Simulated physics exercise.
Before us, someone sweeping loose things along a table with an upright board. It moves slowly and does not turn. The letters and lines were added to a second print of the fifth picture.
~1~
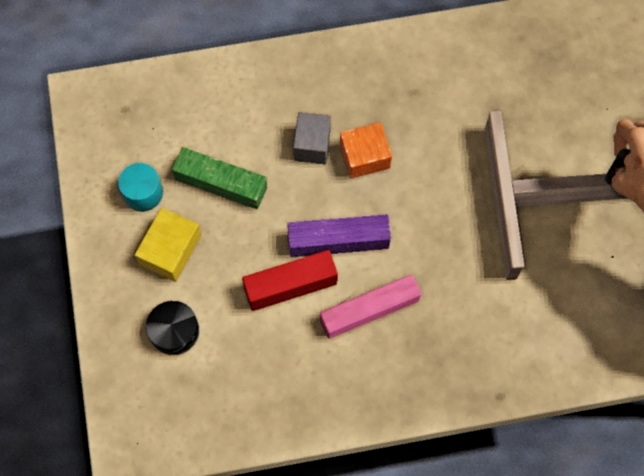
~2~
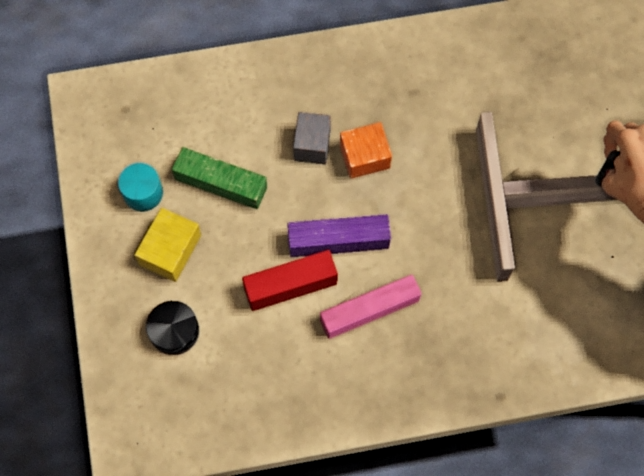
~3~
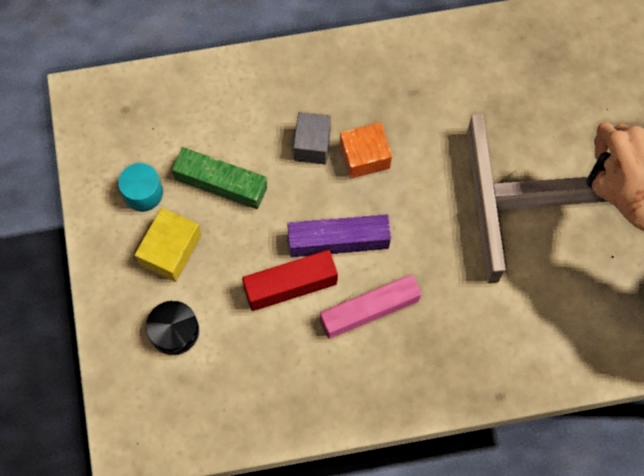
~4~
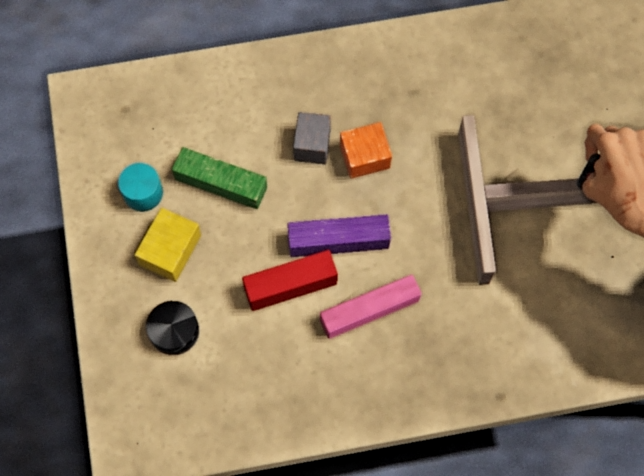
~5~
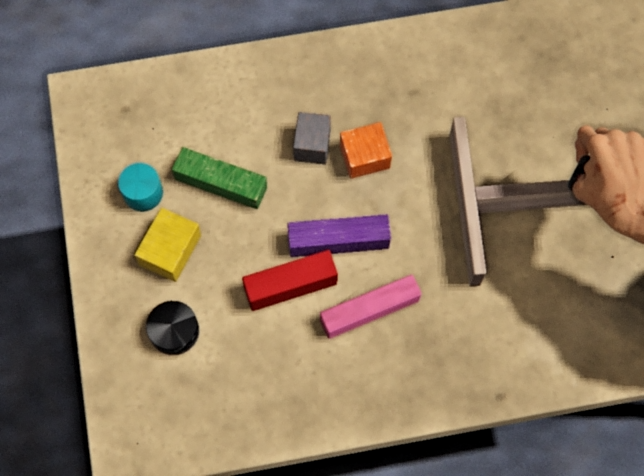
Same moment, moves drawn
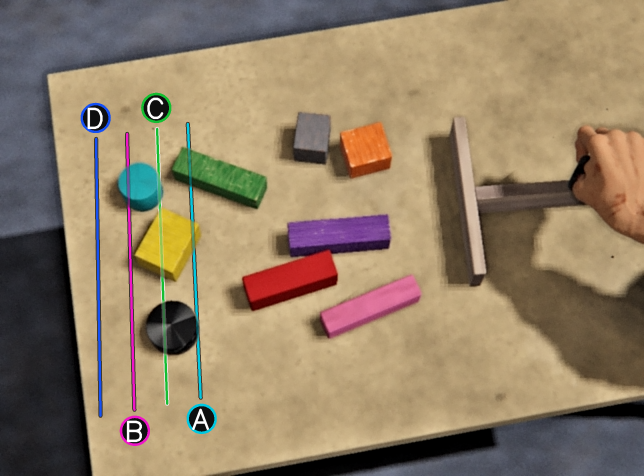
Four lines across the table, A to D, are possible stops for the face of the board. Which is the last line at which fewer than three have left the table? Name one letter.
At B, and not beyond.
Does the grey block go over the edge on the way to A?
No.
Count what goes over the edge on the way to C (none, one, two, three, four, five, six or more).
By then, none.
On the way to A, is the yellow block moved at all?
Yes.
On the marked copy, A at (194, 255); B at (130, 266); C at (162, 260); D at (98, 271).
Taking B. A third of the way, board (349, 214); pink stick (304, 326); grey block (277, 136).
Two thirds of the way, board (227, 235); yellow block (112, 237); grey block (216, 112).
When it is over, board (130, 251); purple bar (76, 280); red stick (83, 307); none fallen.
As for the rest, A is within the limit but short; C is within the limit but short; D drops five.
